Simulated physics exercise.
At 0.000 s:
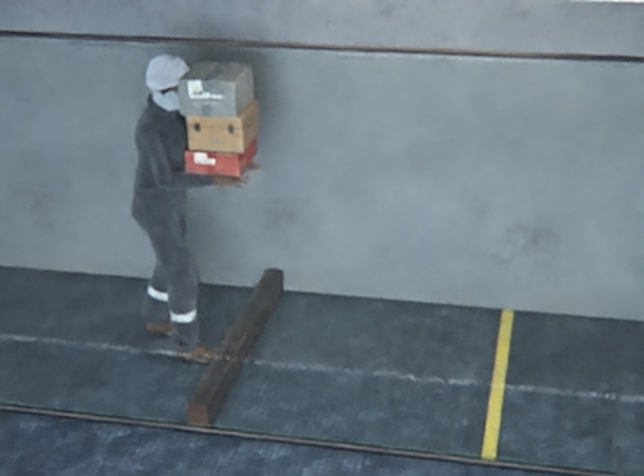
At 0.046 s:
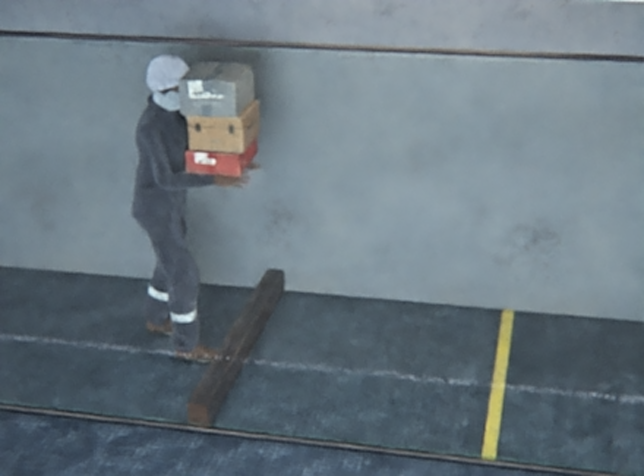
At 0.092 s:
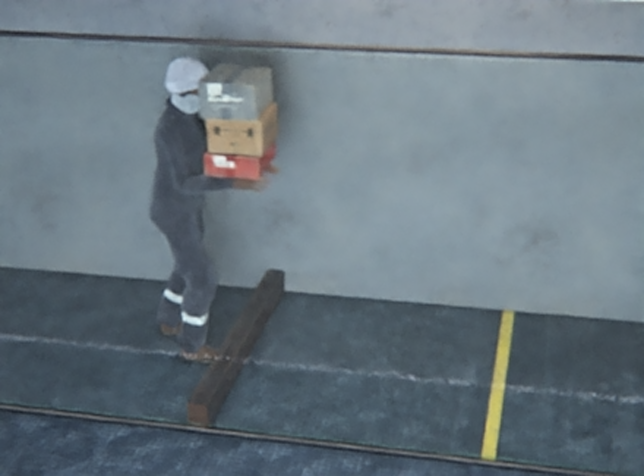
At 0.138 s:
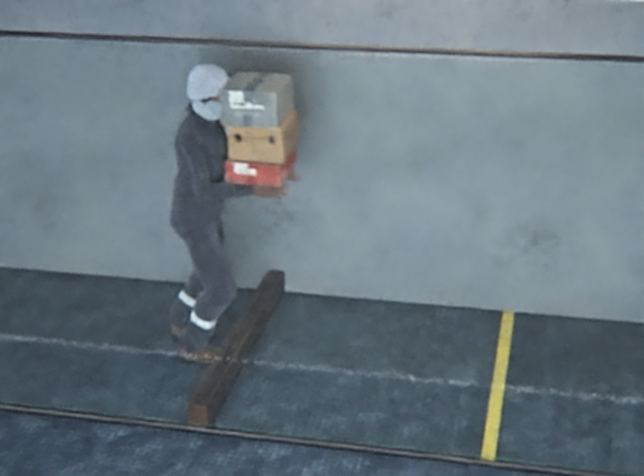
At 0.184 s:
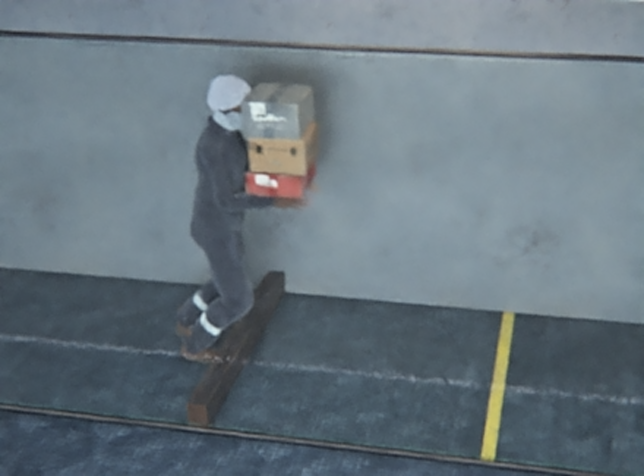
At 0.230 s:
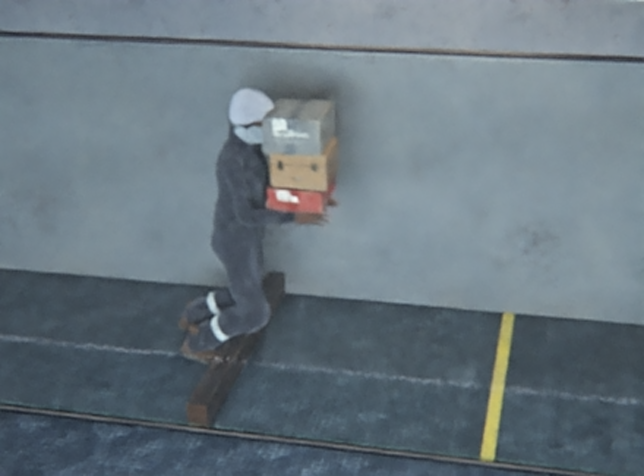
A masked person in dark coveralls, hugging a stack of three boxes, stood nearly still at first, then drifted right and sank lower, knees bending over the wooden beam while the feet barely shifted.
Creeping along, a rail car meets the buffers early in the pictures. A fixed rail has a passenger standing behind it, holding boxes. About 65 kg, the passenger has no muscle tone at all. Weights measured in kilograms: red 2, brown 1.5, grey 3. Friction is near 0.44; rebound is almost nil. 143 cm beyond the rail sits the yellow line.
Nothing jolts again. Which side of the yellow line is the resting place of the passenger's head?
Final spot: Further than the line.
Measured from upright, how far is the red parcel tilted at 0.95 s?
Roughly 0° from upright.
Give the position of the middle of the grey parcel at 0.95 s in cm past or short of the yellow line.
Past it by around 140 cm.
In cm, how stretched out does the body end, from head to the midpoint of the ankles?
I'd put it at roughly 60 centimetres.
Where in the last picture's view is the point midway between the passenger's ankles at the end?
Roughly at (417, 345).
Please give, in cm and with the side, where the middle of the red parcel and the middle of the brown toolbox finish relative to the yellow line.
Red parcel short by 0 cm, brown toolbox past by 150 cm.
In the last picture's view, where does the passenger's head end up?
End point: Roughly (534, 347) in the last view.
After 0.45 s the passenger's head is 78 cm short of the yellow line, near (350, 225) in the last picture's view; the grey parcel 51 cm short of the yellow line, tilted 10°.
After 0.65 s the passenger's head is 9 cm short of the yellow line, near (486, 316) in the last picture's view; the grey parcel 21 cm past the yellow line, tilted 5°.
After 0.95 s the passenger's head is 16 cm past the yellow line, near (534, 345) in the last picture's view.
Final state at 2.9 s, brown toolbox crosses the yellow line; grey parcel crosses the yellow line; passenger's head crosses the yellow line.
